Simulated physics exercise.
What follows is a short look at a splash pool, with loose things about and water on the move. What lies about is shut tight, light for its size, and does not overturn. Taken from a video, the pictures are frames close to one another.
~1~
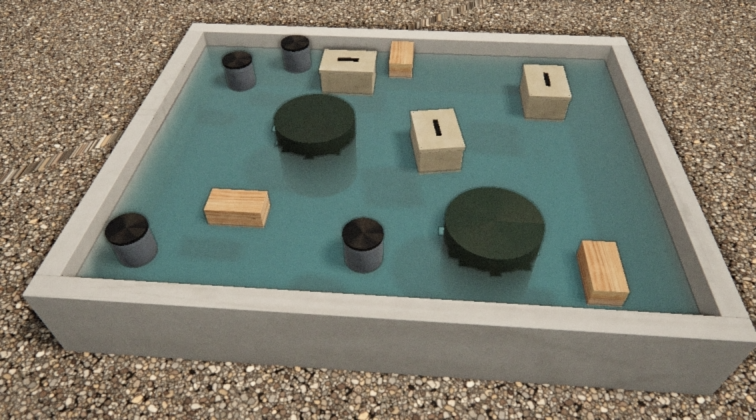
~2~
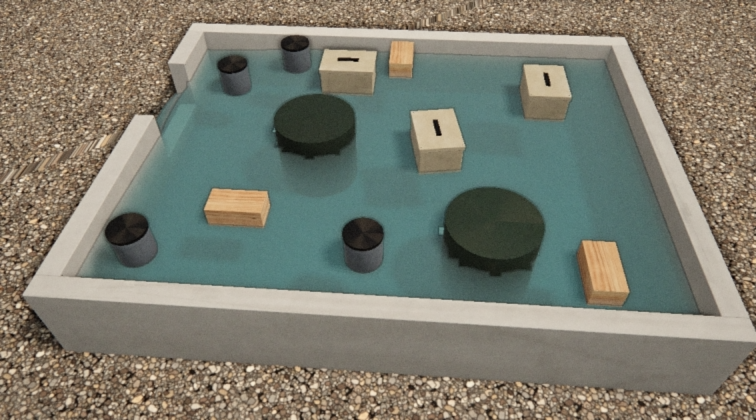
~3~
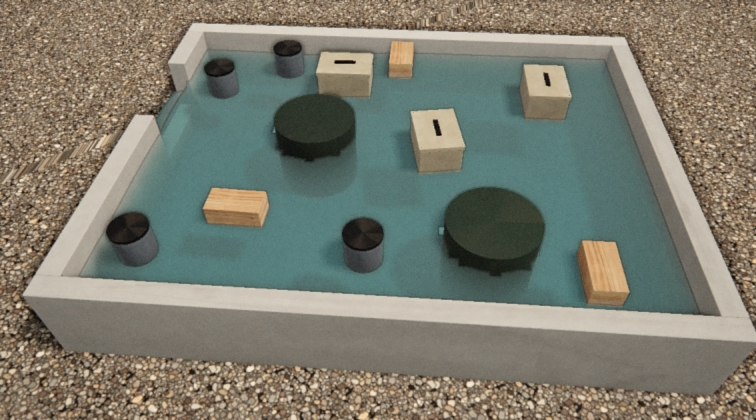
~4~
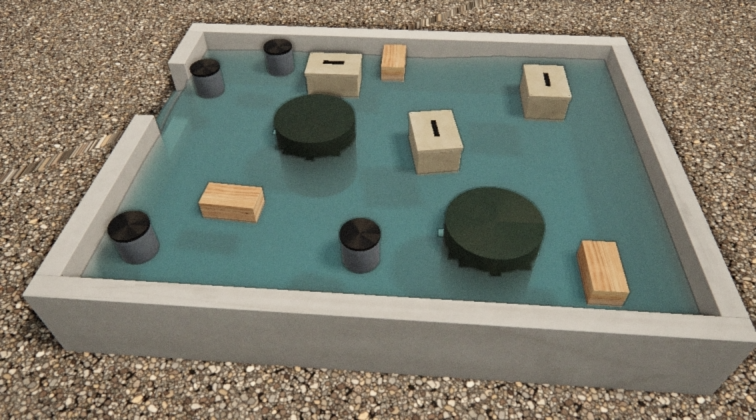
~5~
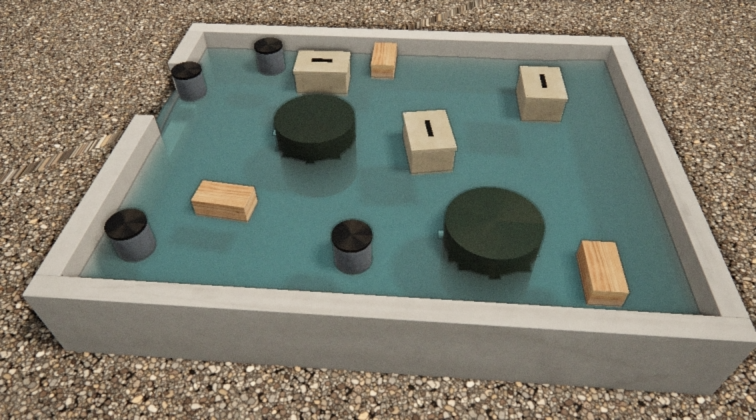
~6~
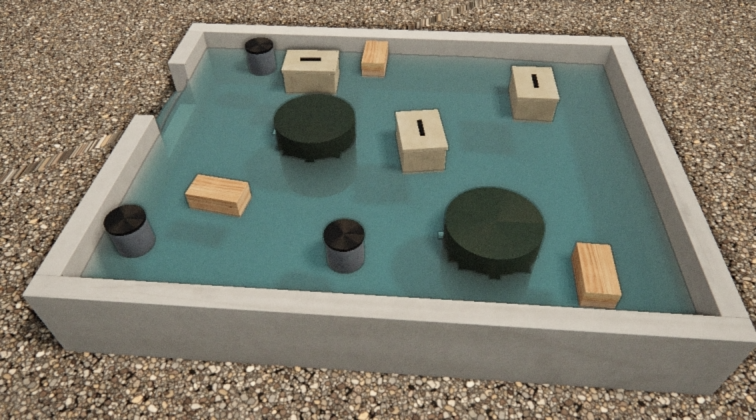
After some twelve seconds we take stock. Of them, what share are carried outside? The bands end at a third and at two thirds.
My prediction is the mid band.
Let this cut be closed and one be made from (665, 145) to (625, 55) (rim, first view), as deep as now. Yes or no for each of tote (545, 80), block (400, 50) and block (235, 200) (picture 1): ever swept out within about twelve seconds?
Looking at them in turn, number one is flushed away, number two is flushed away, and number three is held back.
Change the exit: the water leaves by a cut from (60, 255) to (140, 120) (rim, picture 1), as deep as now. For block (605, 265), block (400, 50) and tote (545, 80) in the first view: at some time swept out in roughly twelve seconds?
Per object, as asked: Not flushed / not flushed / not flushed.
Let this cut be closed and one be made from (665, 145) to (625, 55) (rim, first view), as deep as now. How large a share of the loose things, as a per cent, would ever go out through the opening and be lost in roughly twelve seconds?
Share: Near 40 %.
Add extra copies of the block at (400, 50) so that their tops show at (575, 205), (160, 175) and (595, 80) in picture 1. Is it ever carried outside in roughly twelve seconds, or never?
In order: Never leaves, leaves the room, never leaves.
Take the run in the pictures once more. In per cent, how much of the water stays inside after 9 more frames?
About 82 per cent.
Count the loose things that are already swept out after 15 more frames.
The number comes to 4.
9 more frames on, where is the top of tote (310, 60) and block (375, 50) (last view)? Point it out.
First one at roughly (231, 70), second at roughly (324, 55).
A moment on, 1 of 10 are out; 9 afloat.
Next, 2 of 10 are out; 8 afloat.
Later, 4 of 10 are out; 6 afloat.
In the end, 4 of 10 are out; 6 afloat.
